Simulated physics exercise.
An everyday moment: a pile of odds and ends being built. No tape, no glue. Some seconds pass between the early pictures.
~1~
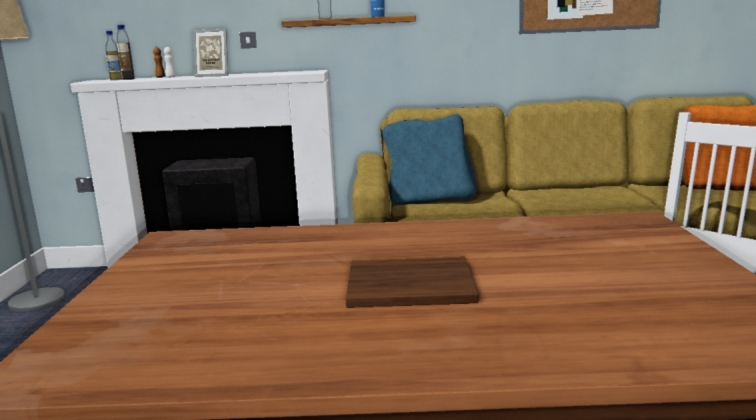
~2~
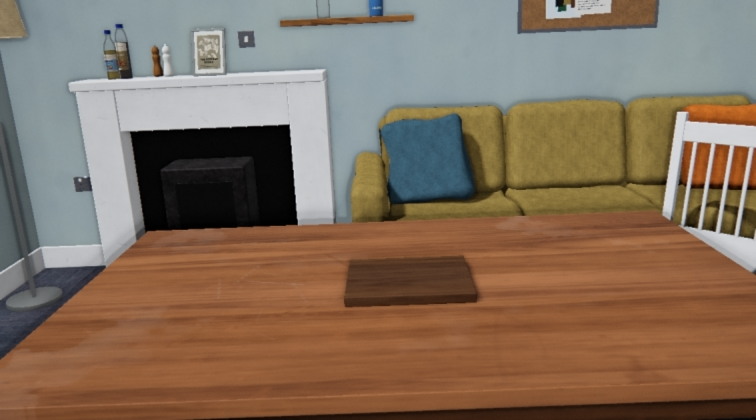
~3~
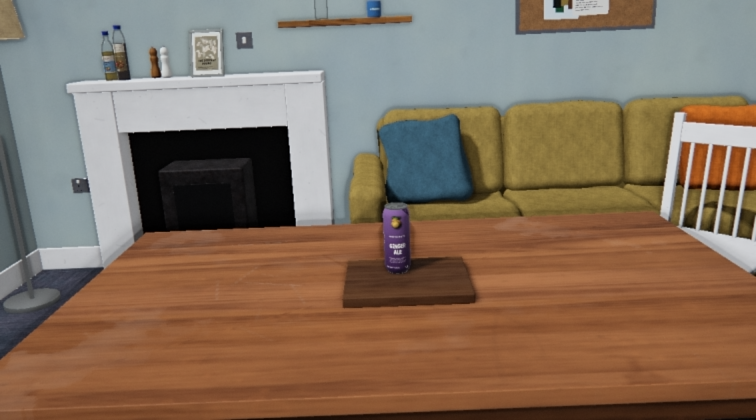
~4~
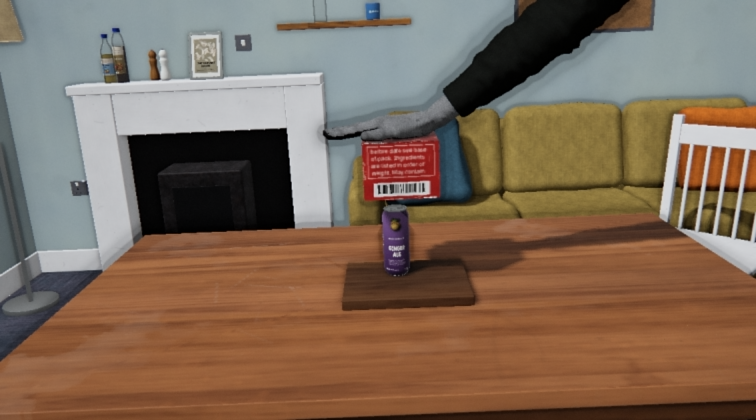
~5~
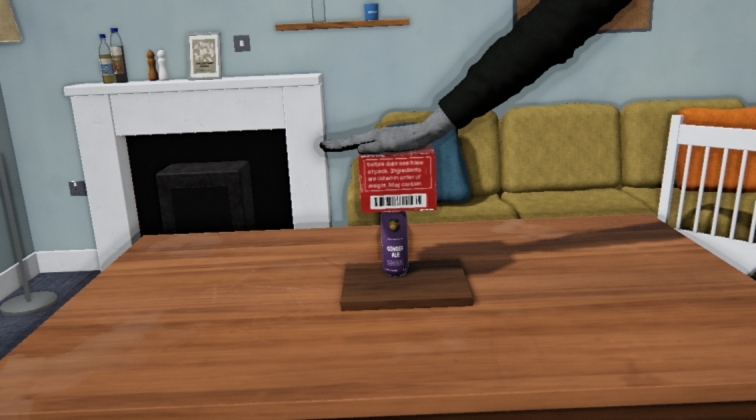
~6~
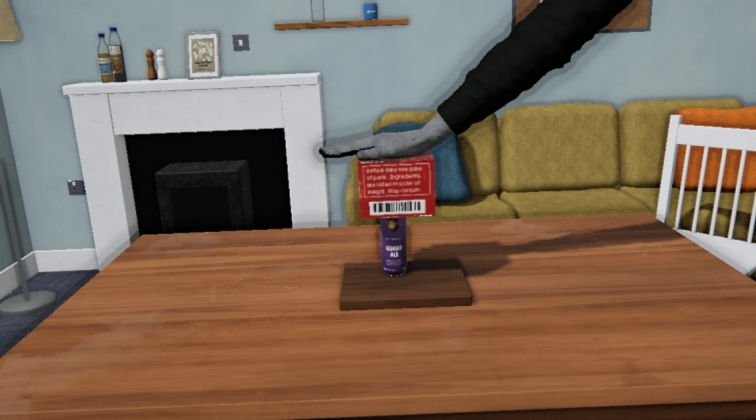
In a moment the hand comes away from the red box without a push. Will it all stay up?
Here the pile keeps its balance.
Then, 1.00 s past the last view, nothing moves.
Then, 2.00 s past the last view, red box resting near (395, 181).
Finally, all 3 still in place. Final places as the last picture's camera would see them, red box near (395, 181). The pile stays up.
